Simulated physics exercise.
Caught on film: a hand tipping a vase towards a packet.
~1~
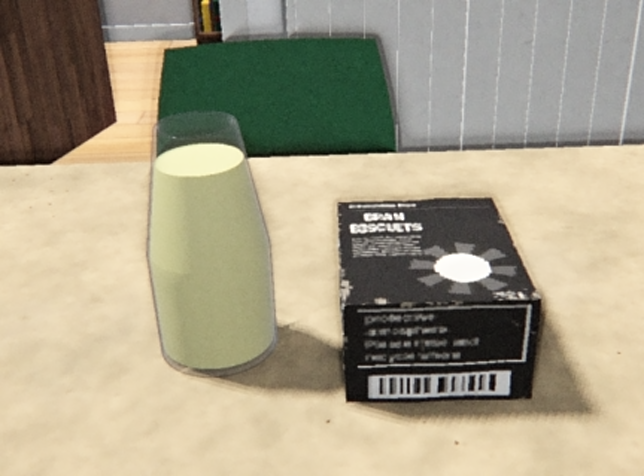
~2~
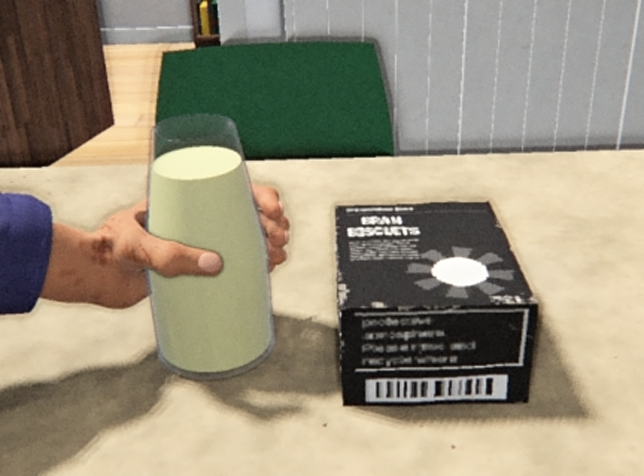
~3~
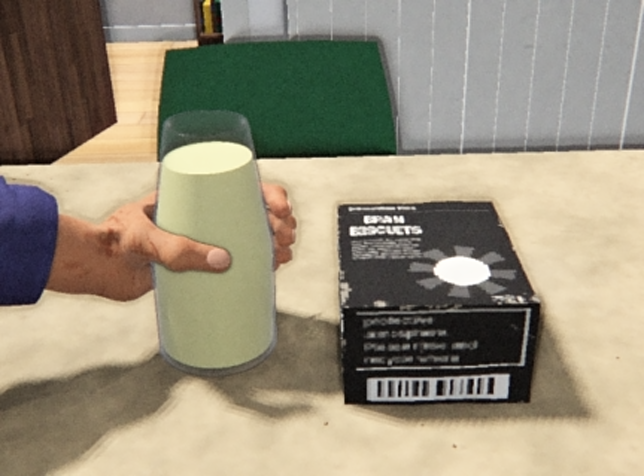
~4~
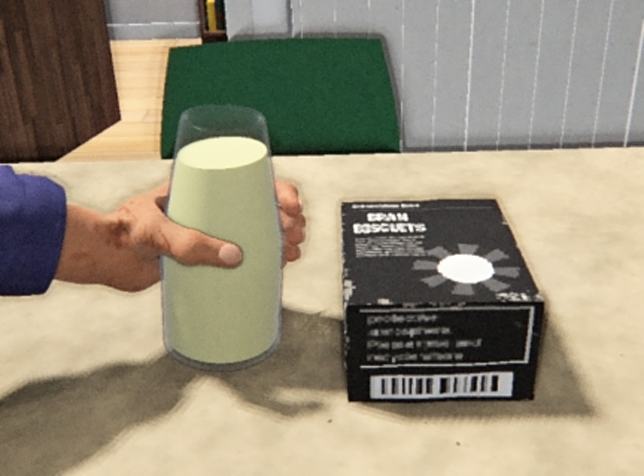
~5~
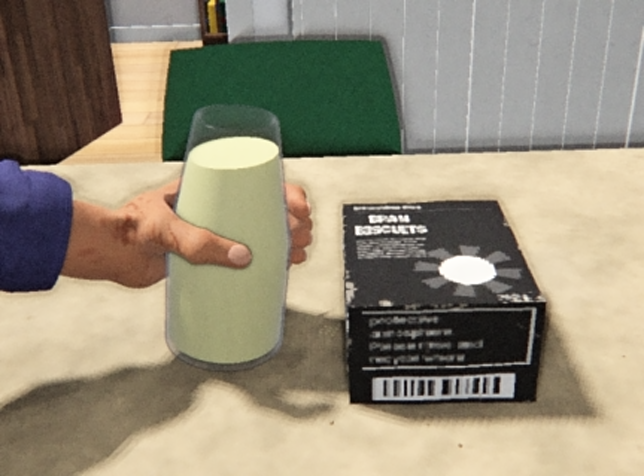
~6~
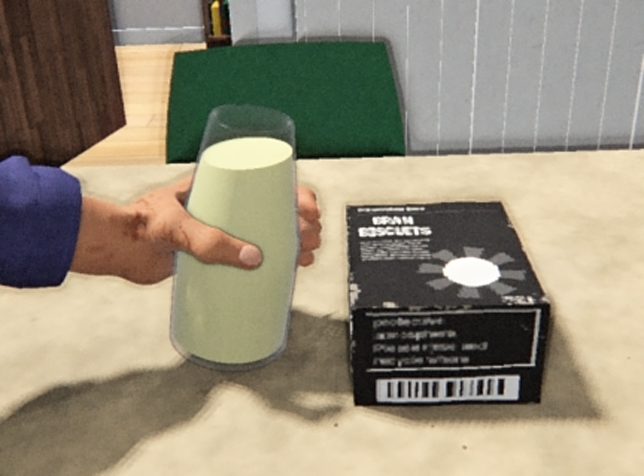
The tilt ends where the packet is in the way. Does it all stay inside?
The vase stays dry outside.
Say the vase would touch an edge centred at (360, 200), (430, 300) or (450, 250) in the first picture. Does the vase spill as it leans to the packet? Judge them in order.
In that order: Stays dry, wets the top, wets the top.
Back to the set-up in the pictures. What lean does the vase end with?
At 30° or so.
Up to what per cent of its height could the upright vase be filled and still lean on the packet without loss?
Near 90 in a hundred.
A moment on, the vase leans by about 20°; all is still inside.
Further on, the vase leans by about 30°; all is still inside.
When it is over, the vase leans by about 30°, against the packet; all is still inside.
